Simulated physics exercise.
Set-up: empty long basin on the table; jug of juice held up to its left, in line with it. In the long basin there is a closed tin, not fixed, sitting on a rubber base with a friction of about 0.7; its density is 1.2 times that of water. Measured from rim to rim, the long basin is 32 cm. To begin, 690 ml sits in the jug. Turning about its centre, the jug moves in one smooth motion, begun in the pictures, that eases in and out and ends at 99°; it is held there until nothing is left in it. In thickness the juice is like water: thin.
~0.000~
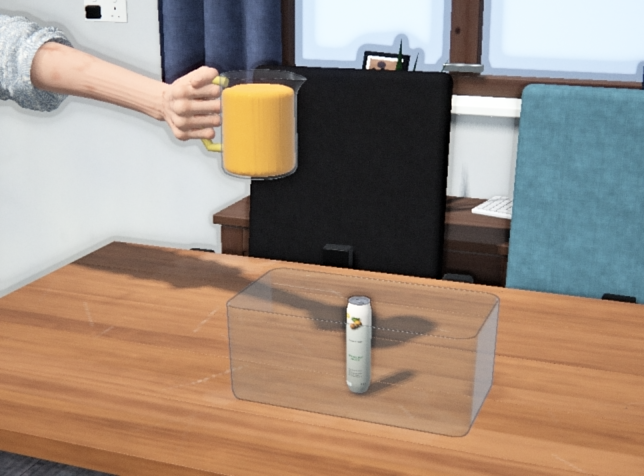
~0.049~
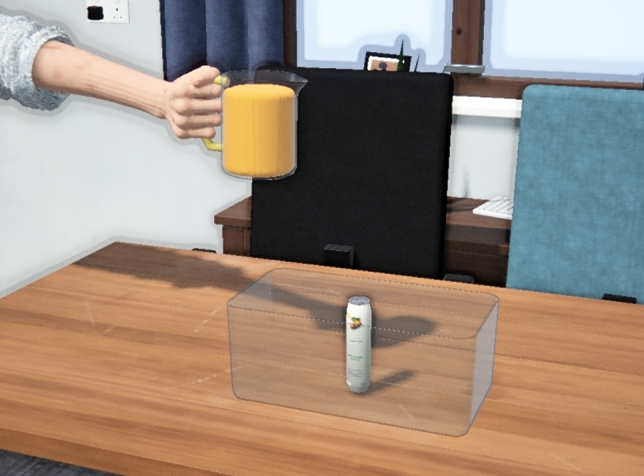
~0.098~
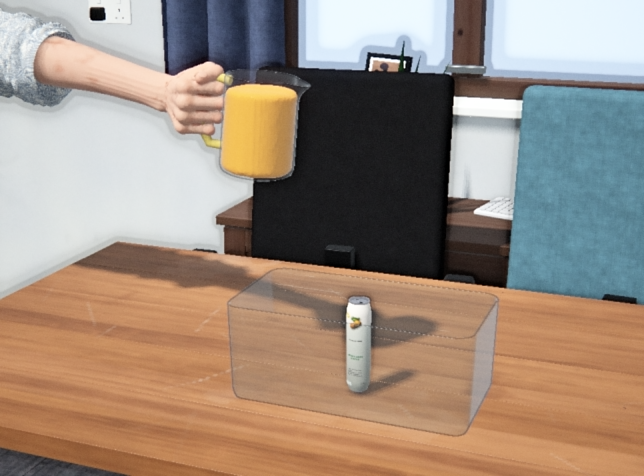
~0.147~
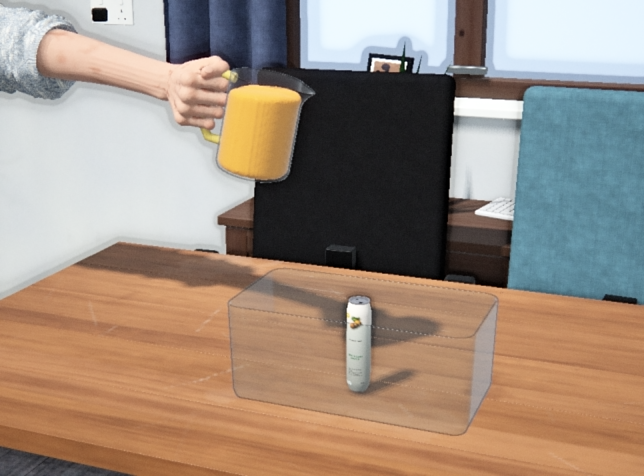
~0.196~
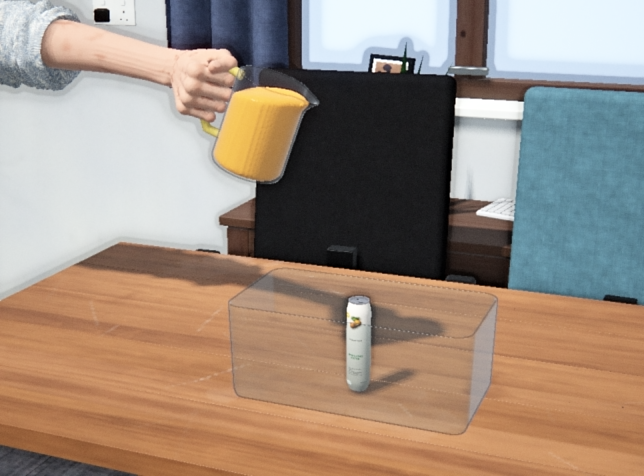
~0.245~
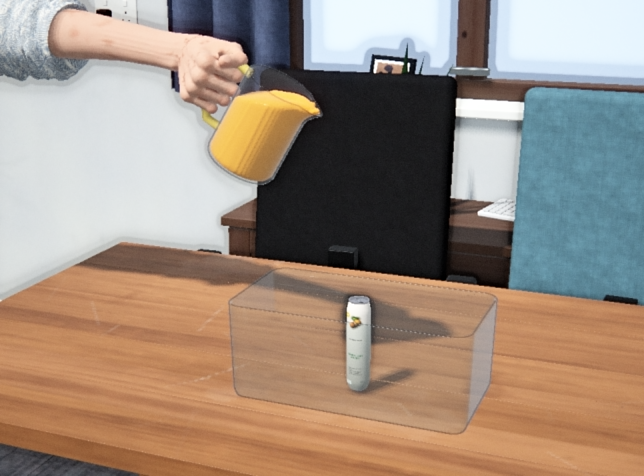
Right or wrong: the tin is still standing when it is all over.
Right, it is still standing.
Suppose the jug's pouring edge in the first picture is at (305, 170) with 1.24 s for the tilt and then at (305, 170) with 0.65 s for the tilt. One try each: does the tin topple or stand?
First it tips over; then it tips over.
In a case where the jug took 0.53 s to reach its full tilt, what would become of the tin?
Outcome - the tin stays erect.
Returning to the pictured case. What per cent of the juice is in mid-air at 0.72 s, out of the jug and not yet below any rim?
Near 32 percent.
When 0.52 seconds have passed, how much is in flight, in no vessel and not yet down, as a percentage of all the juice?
About 28 per cent.
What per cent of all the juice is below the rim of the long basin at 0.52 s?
I'd put it near 4 percent.
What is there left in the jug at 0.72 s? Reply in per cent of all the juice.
26 per cent or so.
By 0.52 s the tilt is 89° and 68 per cent is still to pour; the tin stands where it began.
By 0.72 s the tilt is 99° and 27 per cent is still to pour; the tin stands where it began.
By 0.92 s the tilt is 99° and 9 per cent is still to pour; the tin stands where it began.
By 1.15 s the tilt is 99° and 3 per cent is still to pour; the tin stands where it began.
At rest the tin stands where it began.
